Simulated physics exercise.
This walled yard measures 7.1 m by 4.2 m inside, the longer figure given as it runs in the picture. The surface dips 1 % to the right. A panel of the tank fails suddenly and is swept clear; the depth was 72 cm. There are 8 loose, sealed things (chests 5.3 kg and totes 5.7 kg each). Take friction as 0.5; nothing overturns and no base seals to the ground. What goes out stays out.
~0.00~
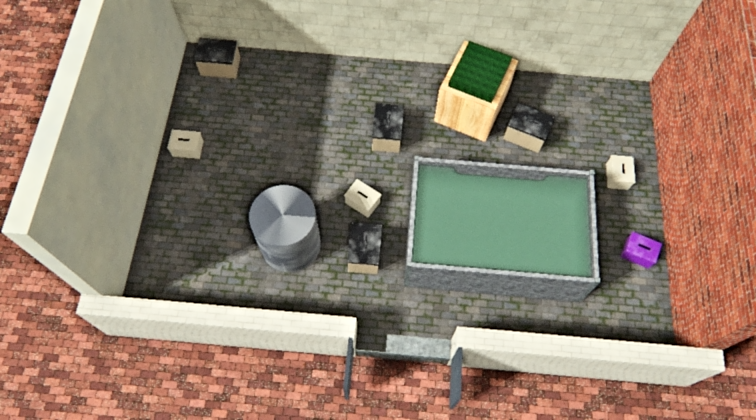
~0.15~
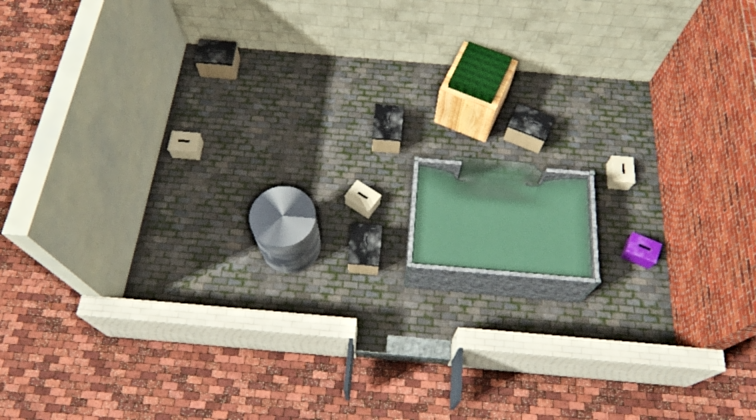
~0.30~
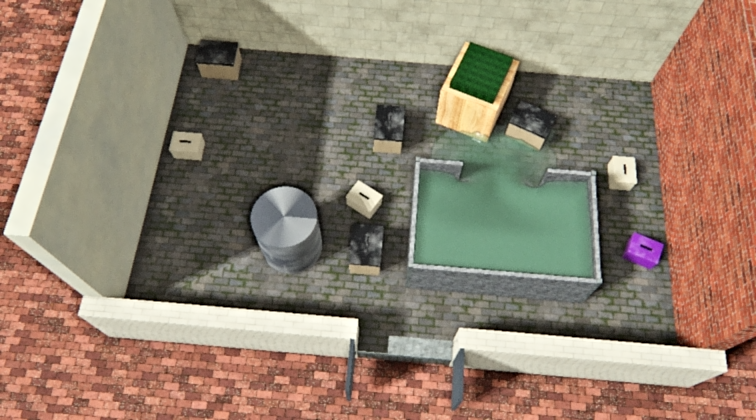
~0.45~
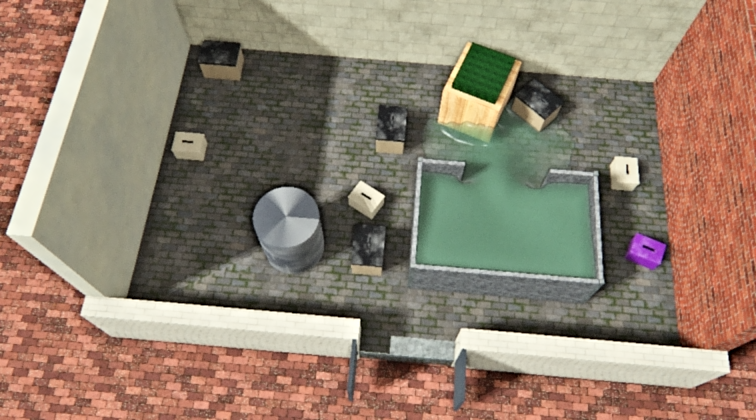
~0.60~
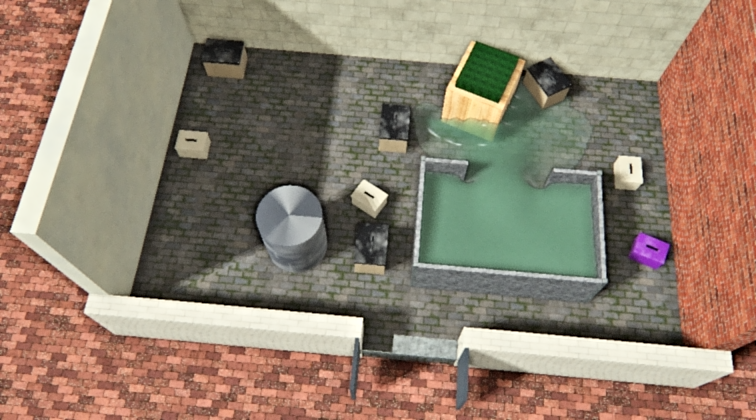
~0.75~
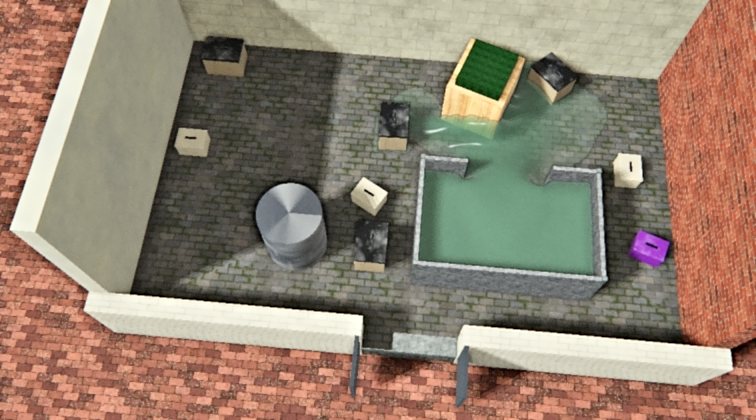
Green water pouring through a gap in a tank's back wall, spreading across a walled yard and pushing one dark-topped chest aside.
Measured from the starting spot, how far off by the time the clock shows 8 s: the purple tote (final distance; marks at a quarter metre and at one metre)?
Purple tote gets carried off.
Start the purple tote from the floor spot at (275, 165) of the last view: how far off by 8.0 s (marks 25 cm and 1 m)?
It ends far away.
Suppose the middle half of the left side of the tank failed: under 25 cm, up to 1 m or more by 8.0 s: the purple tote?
Then the purple tote stays put.
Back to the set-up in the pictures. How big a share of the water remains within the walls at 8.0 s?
About 98 per cent.
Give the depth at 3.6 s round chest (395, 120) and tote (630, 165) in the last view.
Roughly 5 and 10 cm.
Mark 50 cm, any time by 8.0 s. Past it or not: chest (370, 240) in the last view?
It is under.
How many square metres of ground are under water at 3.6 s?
Some 24 m2.
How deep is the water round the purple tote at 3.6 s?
Roughly 12 cm.
After 1.6 s the purple tote is near (651, 246), 0.0 m from its start, aground; 0 of 8 are out; 1 afloat.
After 3.6 s the purple tote is near (599, 331), 1.4 m from its start, afloat; 0 of 8 are out; 6 afloat.
After 5.6 s the purple tote is near (354, 295), 3.9 m from its start, aground; 0 of 8 are out; 5 afloat.
After 8.0 s the purple tote is near (359, 197), 3.9 m from its start, afloat; 1 of 8 are out; 7 afloat.
